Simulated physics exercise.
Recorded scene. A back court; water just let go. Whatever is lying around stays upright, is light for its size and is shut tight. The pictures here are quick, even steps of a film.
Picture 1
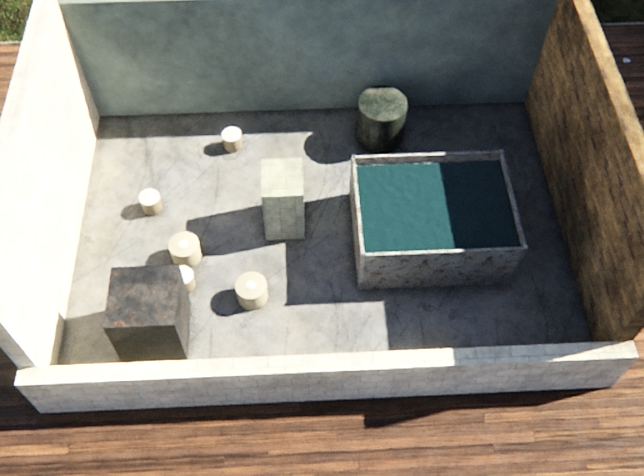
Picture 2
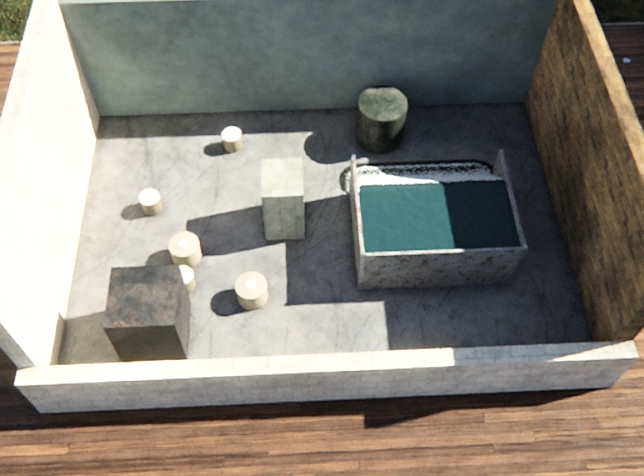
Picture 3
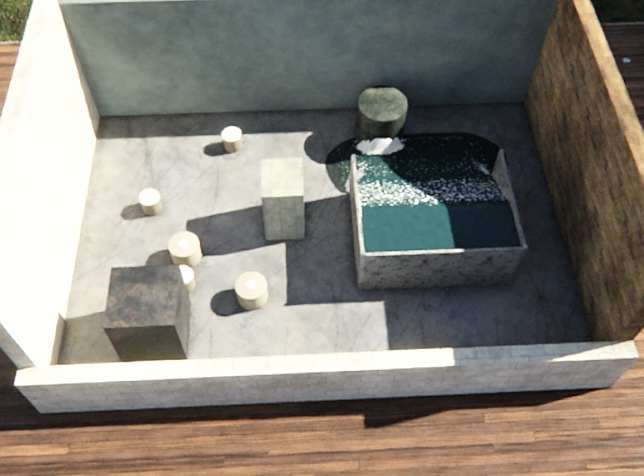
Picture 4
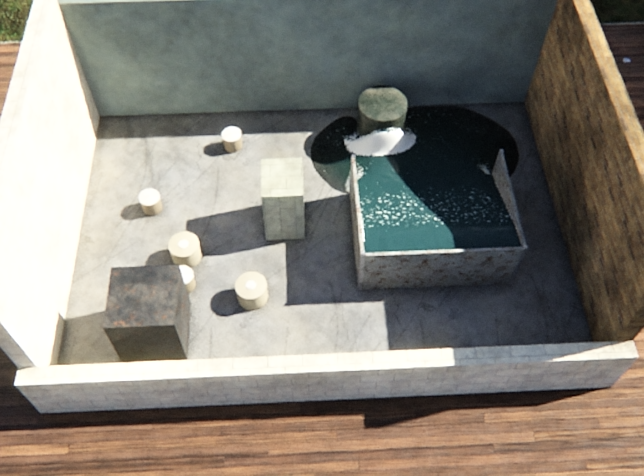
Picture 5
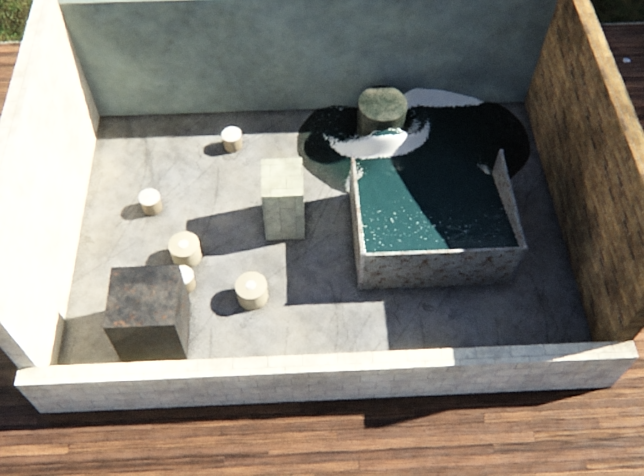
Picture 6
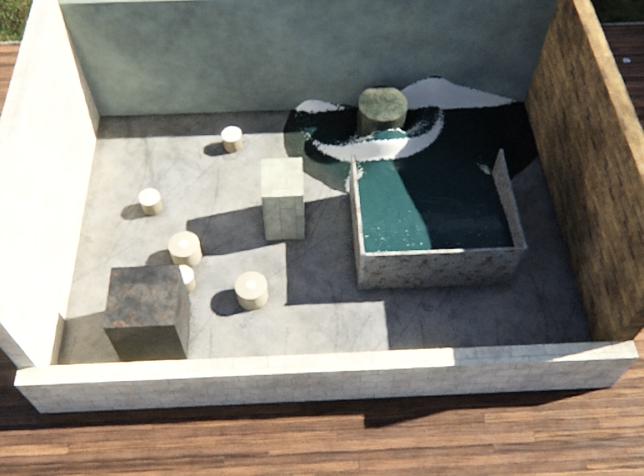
In a walled back court, teal water sits in a stone tank near a dark drum, with small pale pails and two blocks standing to the left. The tank's back side opens and water pours out behind it, surging around the drum and spreading along the rear wall in white foam, while the pails stay still.
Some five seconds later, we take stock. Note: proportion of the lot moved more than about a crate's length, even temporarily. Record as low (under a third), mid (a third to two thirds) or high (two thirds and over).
Mid.
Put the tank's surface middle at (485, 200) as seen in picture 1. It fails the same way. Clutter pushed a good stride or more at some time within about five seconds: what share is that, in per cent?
I make it 40 per cent.
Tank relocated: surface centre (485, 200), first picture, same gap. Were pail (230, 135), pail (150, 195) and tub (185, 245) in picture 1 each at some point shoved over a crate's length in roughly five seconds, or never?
First displaced far, then displaced far, then never went far.
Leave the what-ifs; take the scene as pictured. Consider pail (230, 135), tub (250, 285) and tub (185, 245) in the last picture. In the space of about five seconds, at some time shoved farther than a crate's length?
As listed: Shifted that much, never so far, short of that.
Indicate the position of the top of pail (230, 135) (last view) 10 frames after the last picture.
Position: About (130, 148).
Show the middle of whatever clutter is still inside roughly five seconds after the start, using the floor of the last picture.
Estimate: Close to (174, 308) px.
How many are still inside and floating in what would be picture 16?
Counting them up gives 1.
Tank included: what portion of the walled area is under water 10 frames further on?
Roughly 50 %.
A moment on, 0 of 5 are well off their spots; 0 afloat.
Next, 1 of 5 are well off their spots; 1 afloat.
Later, 2 of 5 are well off their spots; 2 afloat.
In the end, 2 of 5 are well off their spots, and 2 have been at some point; 2 afloat.
